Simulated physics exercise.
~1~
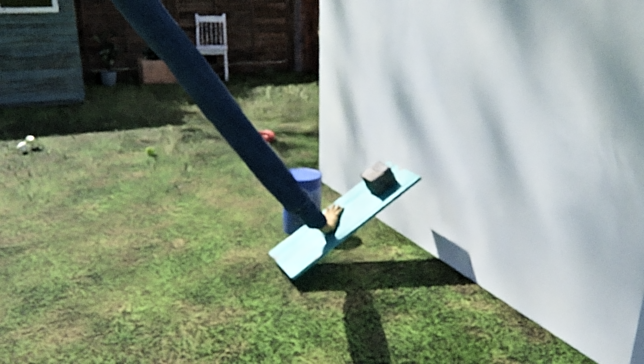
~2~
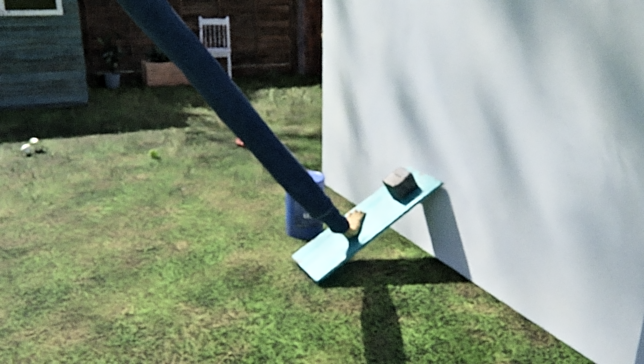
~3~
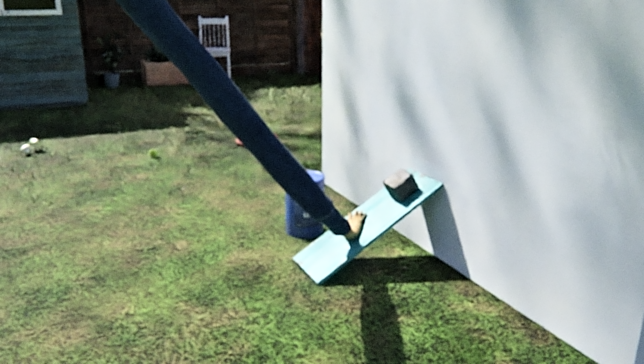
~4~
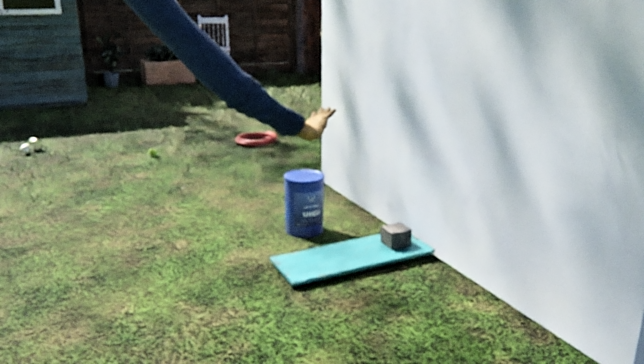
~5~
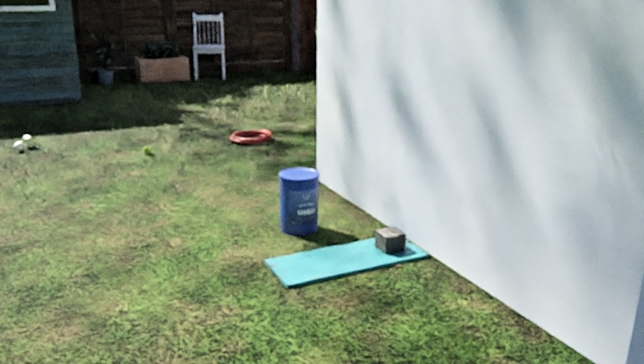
Turquoise board with a small dark block on it leaning against a pale wall, sliding down flat onto grass after a hand lets go.
